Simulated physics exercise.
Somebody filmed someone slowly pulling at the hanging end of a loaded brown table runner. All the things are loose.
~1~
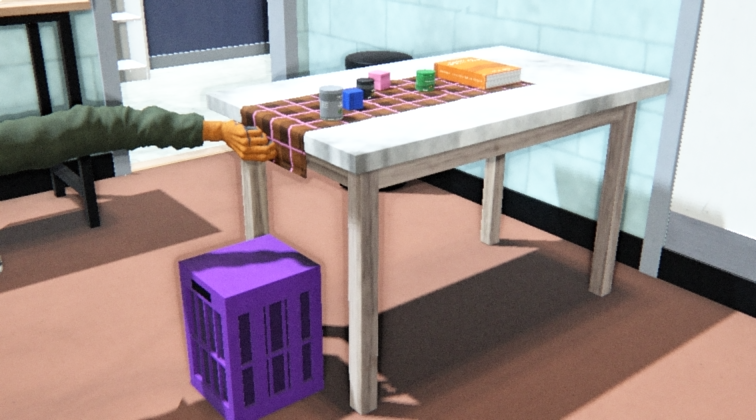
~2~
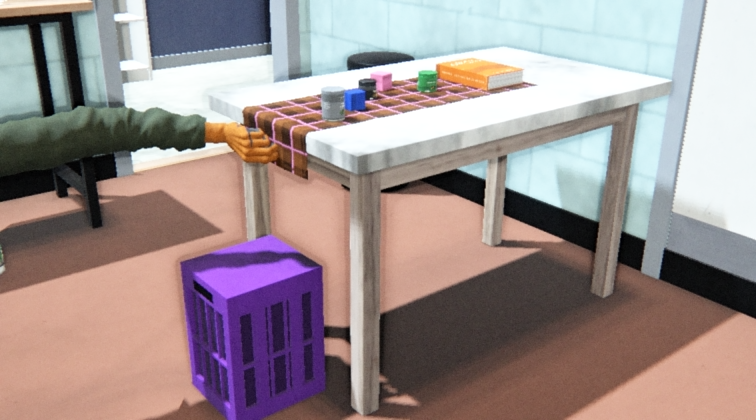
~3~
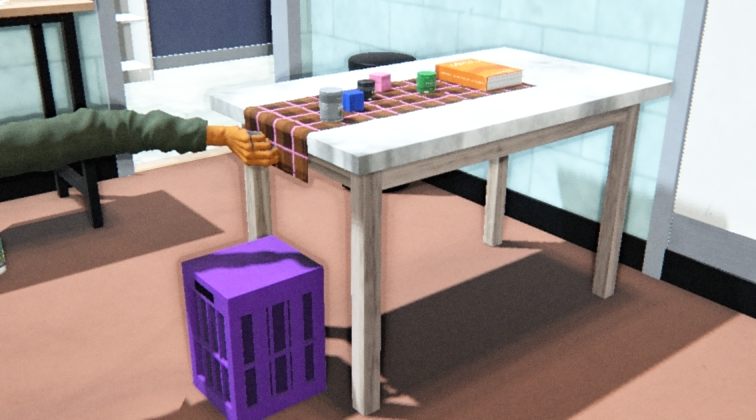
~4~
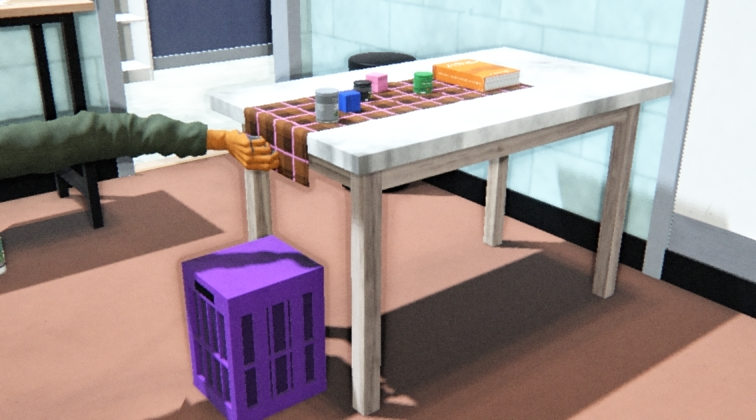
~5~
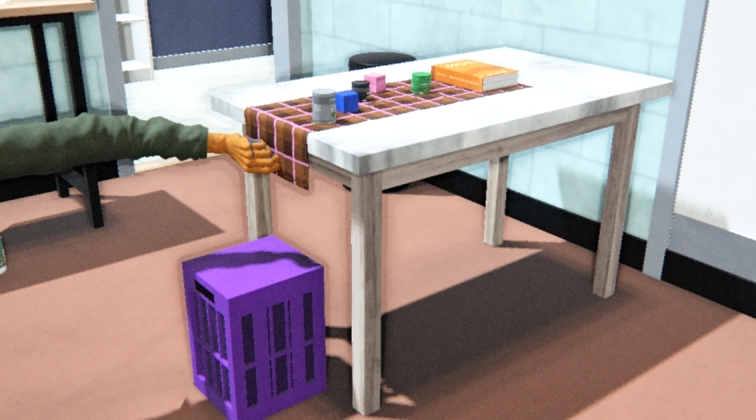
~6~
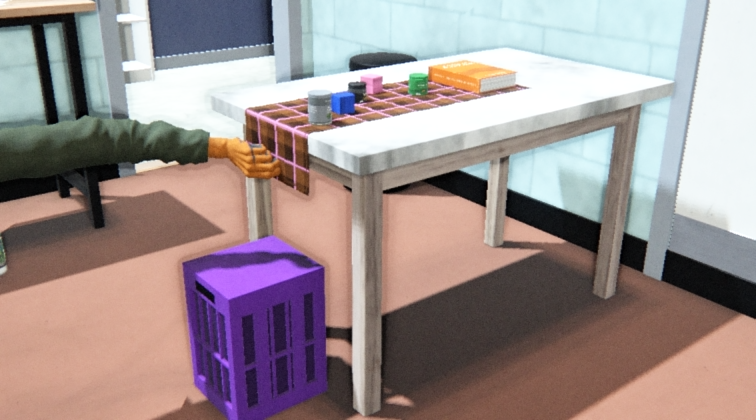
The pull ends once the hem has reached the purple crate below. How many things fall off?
The workbench loses two.
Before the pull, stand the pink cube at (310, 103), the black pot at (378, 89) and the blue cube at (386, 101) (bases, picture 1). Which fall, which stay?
The pink cube tumbles off, the black pot survives, the blue cube keeps its place on top.
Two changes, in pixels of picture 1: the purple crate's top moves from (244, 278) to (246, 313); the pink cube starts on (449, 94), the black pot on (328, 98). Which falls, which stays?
The pink cube holds on; the black pot drops off.
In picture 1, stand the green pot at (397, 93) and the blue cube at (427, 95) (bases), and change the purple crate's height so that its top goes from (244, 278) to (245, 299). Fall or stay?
The green pot holds on; the blue cube holds on.
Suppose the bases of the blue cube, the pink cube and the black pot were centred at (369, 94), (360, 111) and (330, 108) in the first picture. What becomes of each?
The blue cube holds on, the pink cube falls, the black pot goes over.
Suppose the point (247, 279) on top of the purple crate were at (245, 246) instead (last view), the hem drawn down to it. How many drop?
Then 1.
Early on, hem near (277, 198); all still up.
Midway, hem near (278, 228); grey can gone.
Near the end, hem on the crate; grey can and blue cube gone.
Finally, hem on the crate; grey can and blue cube gone. The count of fallen things is two.
